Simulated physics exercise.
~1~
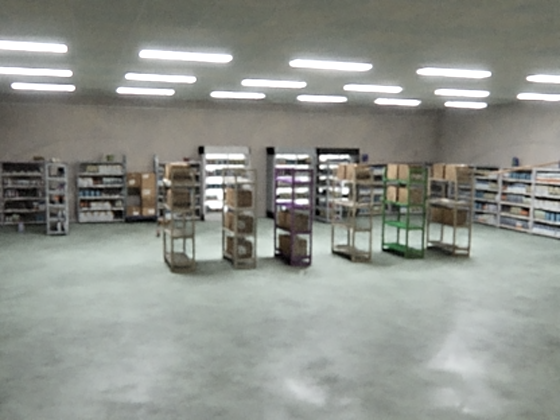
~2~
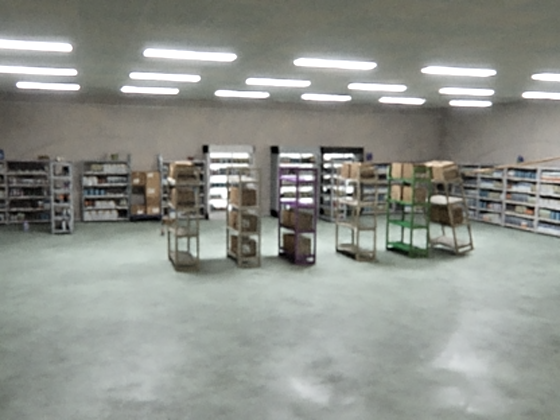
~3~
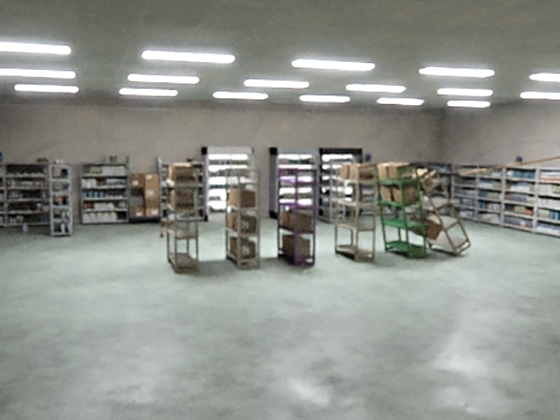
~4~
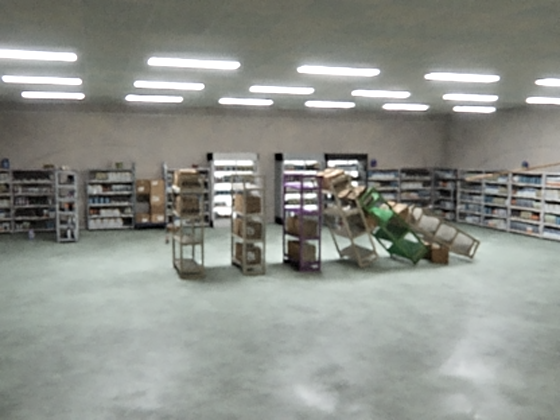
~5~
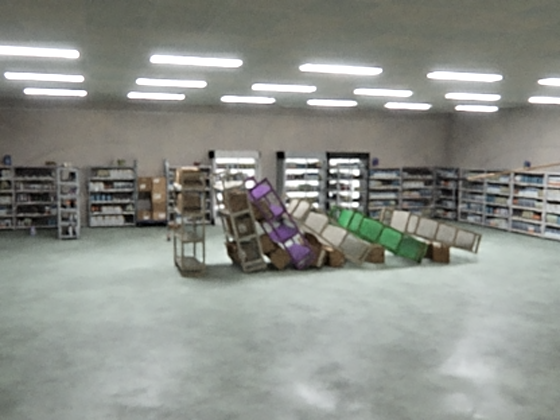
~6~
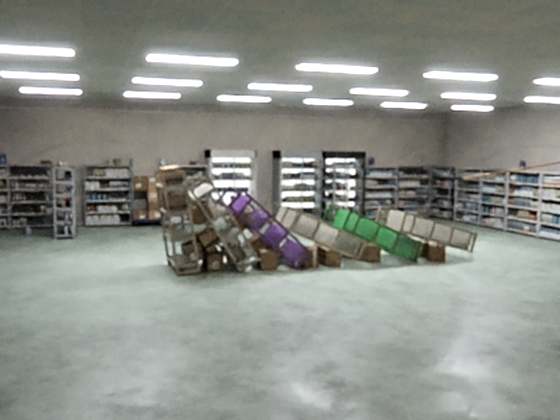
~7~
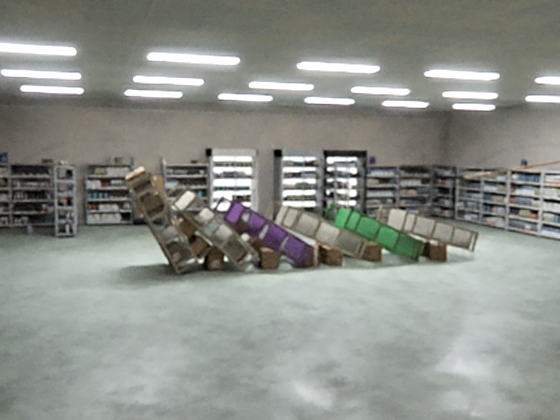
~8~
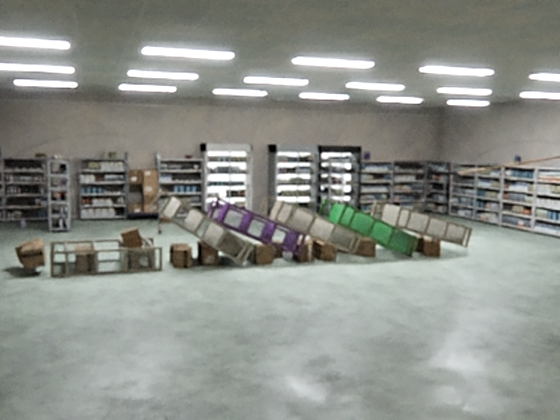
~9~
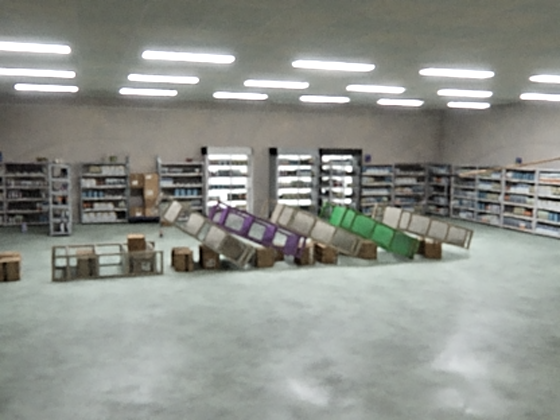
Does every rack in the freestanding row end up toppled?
Yes, the whole row goes over, from the rack at the right end to the one at the far left, which ends up flat on the floor.
